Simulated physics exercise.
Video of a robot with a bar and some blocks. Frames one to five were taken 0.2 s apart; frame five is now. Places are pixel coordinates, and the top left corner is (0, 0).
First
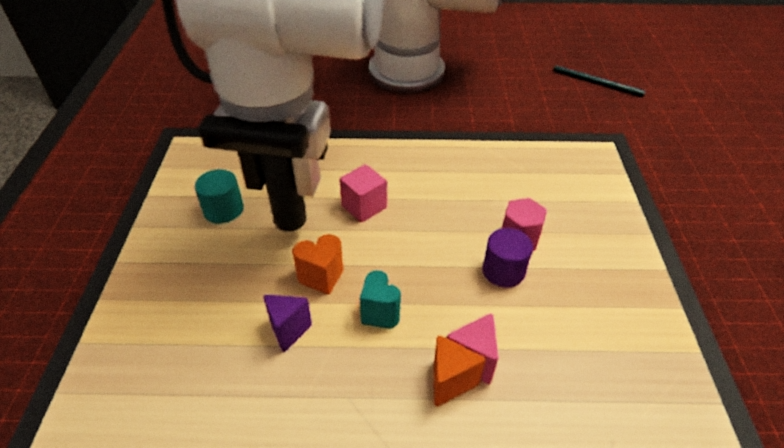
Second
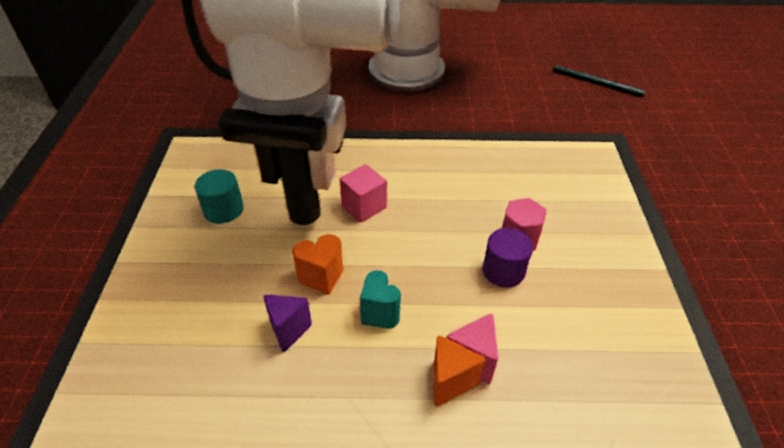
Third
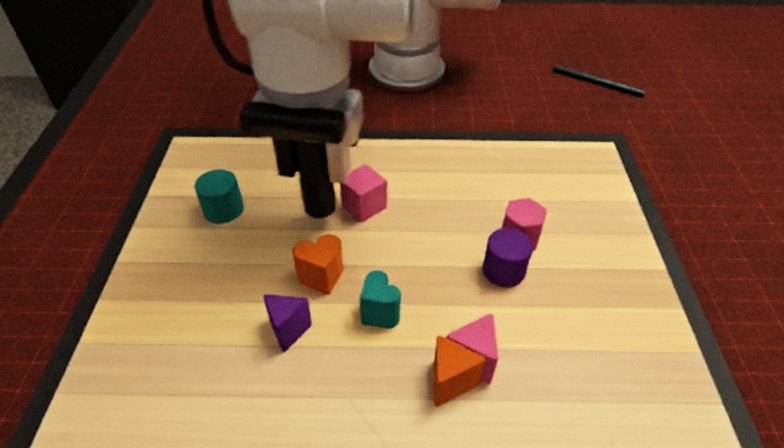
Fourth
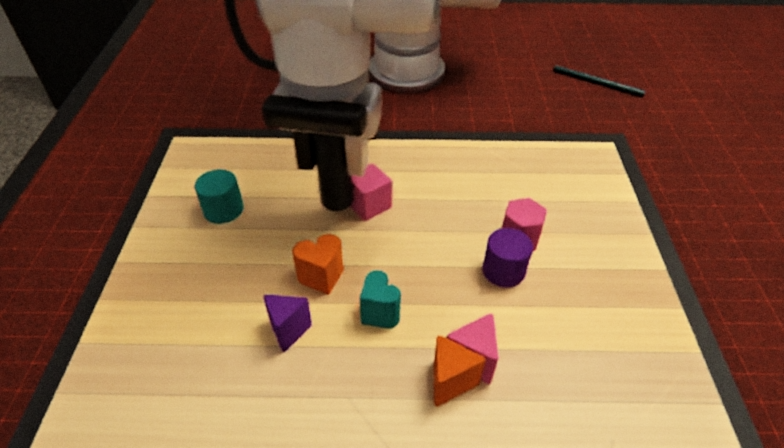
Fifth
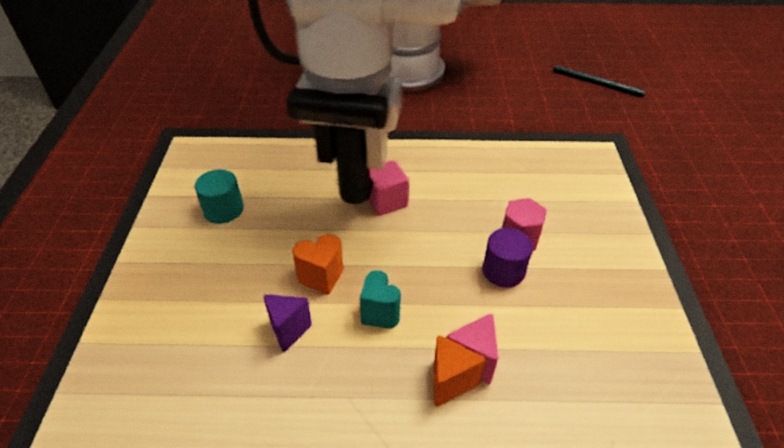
Robot arm with a black bar moving right across a wooden board of colourful blocks, nudging a pink cube slightly right.
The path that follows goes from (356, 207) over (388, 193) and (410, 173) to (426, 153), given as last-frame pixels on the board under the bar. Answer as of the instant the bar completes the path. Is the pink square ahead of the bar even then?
No, that is not how it ends up.
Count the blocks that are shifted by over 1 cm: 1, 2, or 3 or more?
Blocks moved: One.
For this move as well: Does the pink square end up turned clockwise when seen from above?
Yes - that is the case.
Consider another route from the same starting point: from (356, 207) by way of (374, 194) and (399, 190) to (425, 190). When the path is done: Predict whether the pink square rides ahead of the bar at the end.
When the path is over, you would find the pink square still in front of the bar.
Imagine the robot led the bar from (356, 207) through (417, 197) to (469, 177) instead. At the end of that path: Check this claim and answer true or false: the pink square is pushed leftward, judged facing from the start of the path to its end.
The statement is false.
On the path given first. One third of the way, bar (389, 179); pink square (423, 165), turned 35° clockwise.
Two thirds of the way, bar (411, 160); pink square (435, 162), turned 55° clockwise.
At the end, bar (427, 140); pink square (435, 162), turned 55° clockwise.
